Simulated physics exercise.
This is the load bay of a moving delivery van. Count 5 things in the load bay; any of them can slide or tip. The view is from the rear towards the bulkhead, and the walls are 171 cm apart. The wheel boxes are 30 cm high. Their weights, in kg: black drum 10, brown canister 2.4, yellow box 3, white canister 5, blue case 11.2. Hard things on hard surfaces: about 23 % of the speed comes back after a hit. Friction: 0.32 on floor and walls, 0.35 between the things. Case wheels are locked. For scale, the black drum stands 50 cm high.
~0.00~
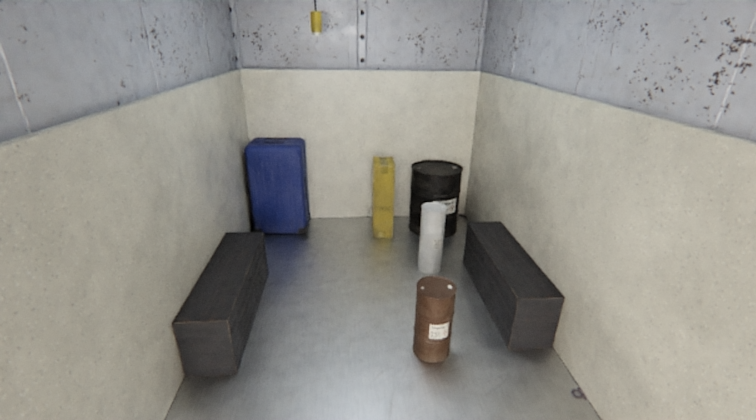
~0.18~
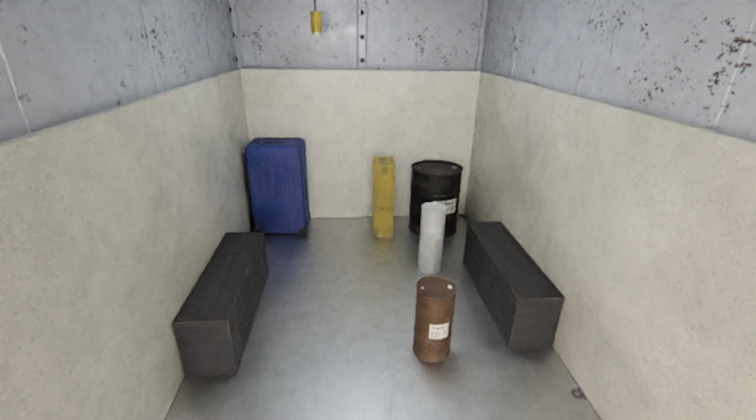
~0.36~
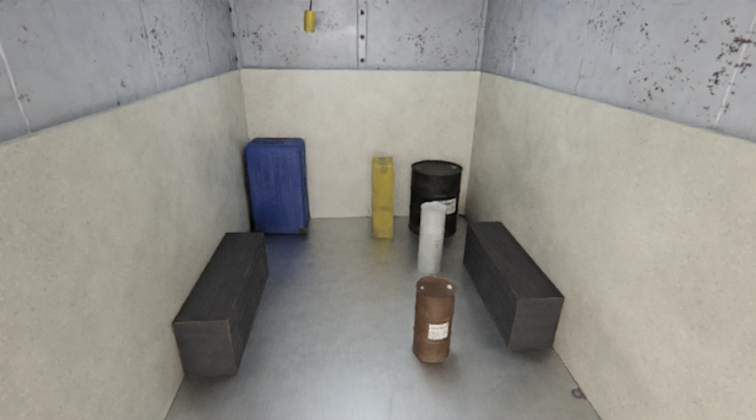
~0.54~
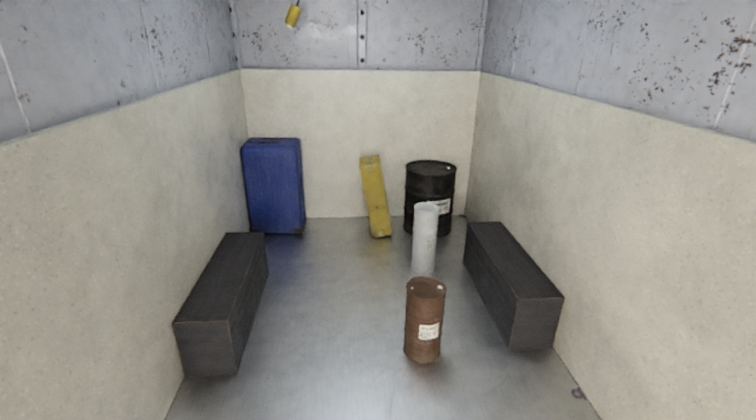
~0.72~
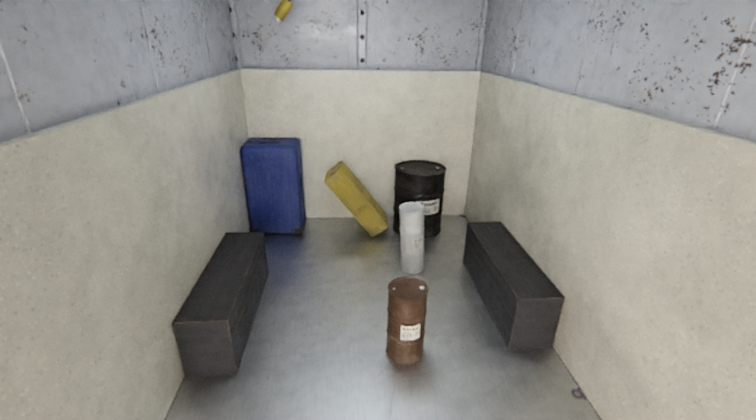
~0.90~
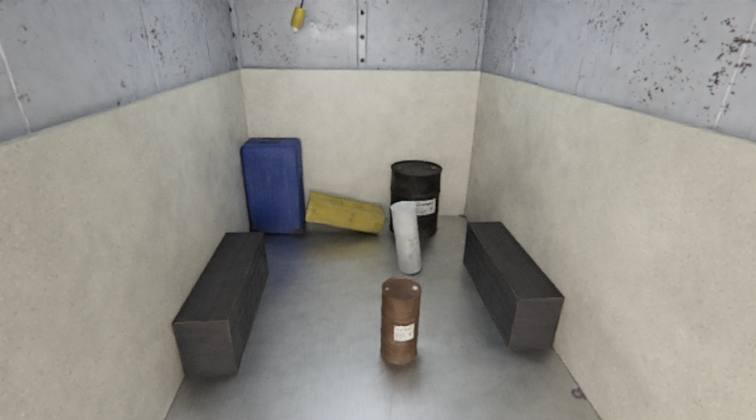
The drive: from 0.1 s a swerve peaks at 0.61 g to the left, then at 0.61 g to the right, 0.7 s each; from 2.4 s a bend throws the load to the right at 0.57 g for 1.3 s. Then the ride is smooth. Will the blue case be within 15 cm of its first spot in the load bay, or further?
The blue case gets shifted.
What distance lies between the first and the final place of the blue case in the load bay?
About 28 cm.
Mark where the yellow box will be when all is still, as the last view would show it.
At about (389, 221).
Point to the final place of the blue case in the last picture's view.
At about (318, 186).
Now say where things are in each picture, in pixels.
The first frame shows smooth; blue case (280, 186); black drum (435, 198).
The second frame shows load feels 0.14 g left; yellow box (383, 197); white canister (432, 239).
The third frame shows load feels 0.45 g left; black drum (434, 198); brown canister (433, 319).
The fourth frame shows load feels 0.45 g left; yellow box (376, 196) at 10° to upright; white canister (424, 239) shifted 4 cm.
The fifth frame shows load feels 0.14 g left; yellow box (357, 199) at 38° to upright; black drum (418, 198) shifted 12 cm.
The sixth frame shows load feels 0.17 g right; blue case (276, 186) shifted 3 cm; yellow box (345, 213) on its side.
Around 1.20 s, load feels 0.52 g right; yellow box on its side; white canister at 24° to upright; brown canister shifted 13 cm.
Around 1.40 s, load feels 0.18 g right; blue case shifted 9 cm near (292, 186); yellow box on its side; white canister at 40° to upright.
Around 2.80 s, load feels 0.57 g right; blue case shifted 18 cm near (305, 186); yellow box on its side; white canister at 40° to upright.
Around 3.00 s, load feels 0.57 g right; blue case shifted 33 cm near (325, 186); yellow box on its side; white canister at 40° to upright.
Finally (4.4 s), on their side or leaning hard in the load bay, yellow box and white canister; not toppled but over 15 cm from the start, brown canister and blue case; the last one still in place (within 15 cm). In the last view, blue case near (318, 186).
